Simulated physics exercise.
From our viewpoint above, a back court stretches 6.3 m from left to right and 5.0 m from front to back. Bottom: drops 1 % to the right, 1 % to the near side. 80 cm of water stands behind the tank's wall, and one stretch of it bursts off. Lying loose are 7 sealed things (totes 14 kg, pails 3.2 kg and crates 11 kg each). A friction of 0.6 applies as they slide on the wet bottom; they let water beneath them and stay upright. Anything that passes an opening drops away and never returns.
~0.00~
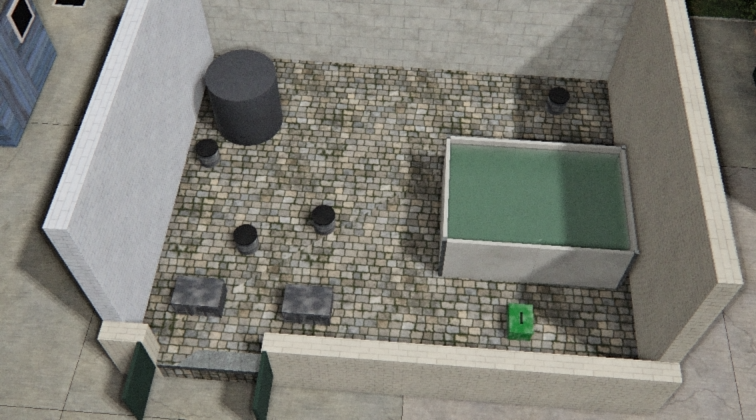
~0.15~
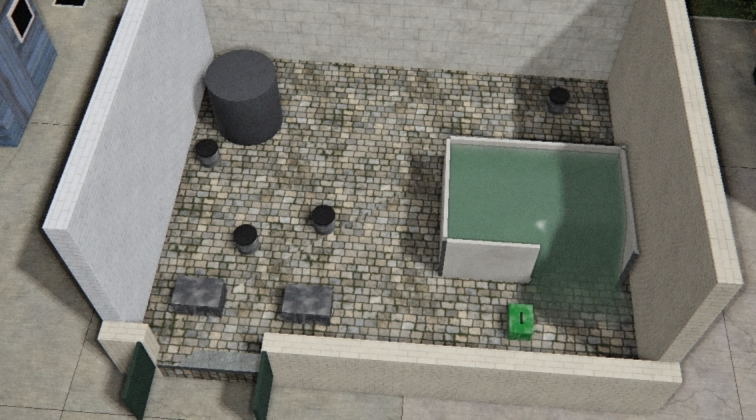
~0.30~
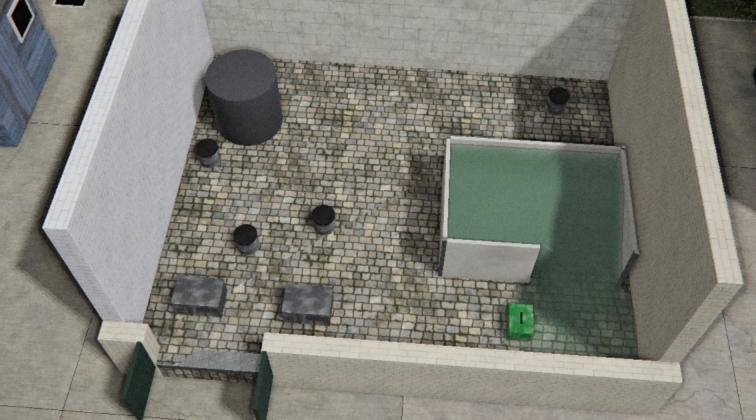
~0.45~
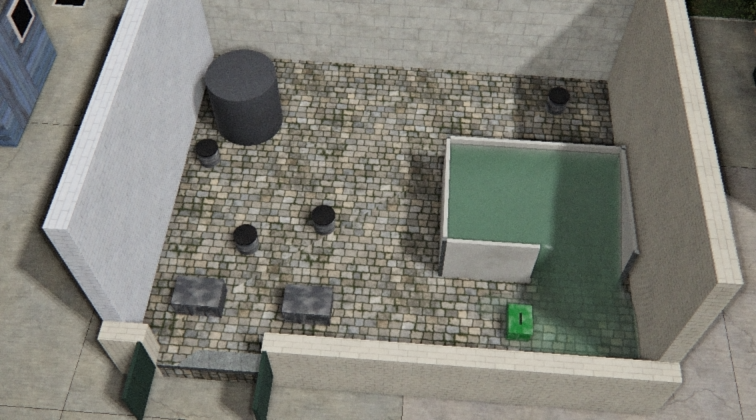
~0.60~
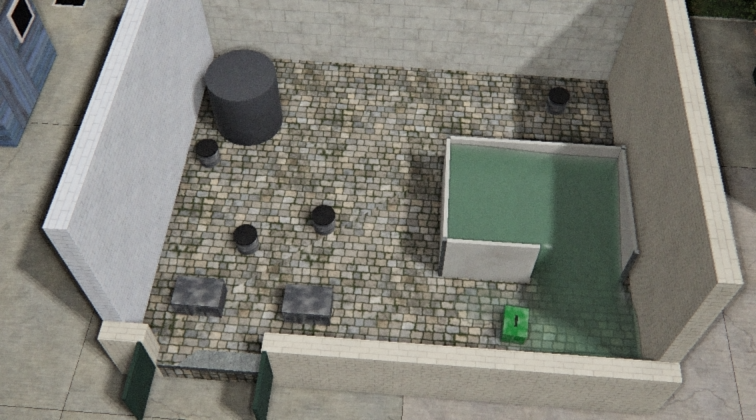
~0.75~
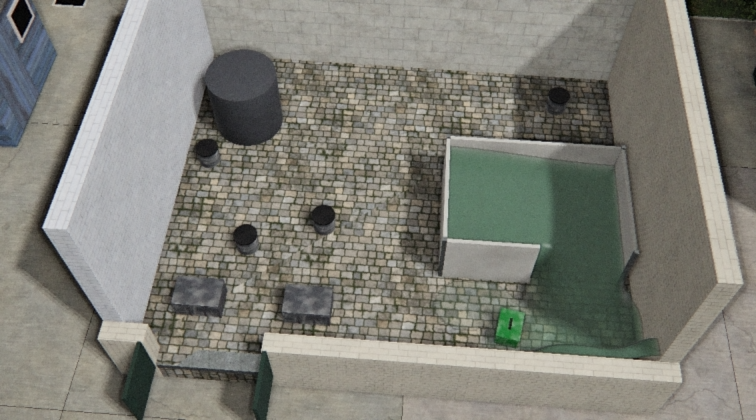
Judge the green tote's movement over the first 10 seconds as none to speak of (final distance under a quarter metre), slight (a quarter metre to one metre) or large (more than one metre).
Movement: Big.
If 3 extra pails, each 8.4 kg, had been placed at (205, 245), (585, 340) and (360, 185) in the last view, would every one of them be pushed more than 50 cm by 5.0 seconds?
Taking them in order: Far enough, far enough and not far enough.
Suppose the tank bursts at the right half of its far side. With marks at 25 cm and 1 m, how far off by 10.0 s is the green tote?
The green tote remains in place.
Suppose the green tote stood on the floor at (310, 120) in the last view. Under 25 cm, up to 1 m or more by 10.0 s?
In the end it keeps its place.
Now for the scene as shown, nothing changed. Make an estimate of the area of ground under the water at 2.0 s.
About 12.0 m2.
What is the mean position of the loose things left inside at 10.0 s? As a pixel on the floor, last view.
Close to (479, 153).
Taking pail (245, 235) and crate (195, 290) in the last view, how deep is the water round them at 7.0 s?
Around 6 cm and 6 cm.
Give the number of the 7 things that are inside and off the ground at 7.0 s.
At that moment it comes to 4.
After 2.0 s the green tote is near (443, 276), 1.1 m from its start, aground; 0 of 7 are out; 0 afloat.
After 4.5 s the green tote is near (310, 201), 3.2 m from its start, aground; 0 of 7 are out; 4 afloat.
After 7.0 s the green tote is near (310, 201), 3.2 m from its start, aground; 0 of 7 are out; 4 afloat.
After 10.0 s the green tote is near (310, 201), 3.2 m from its start, aground; 0 of 7 are out; 5 afloat.
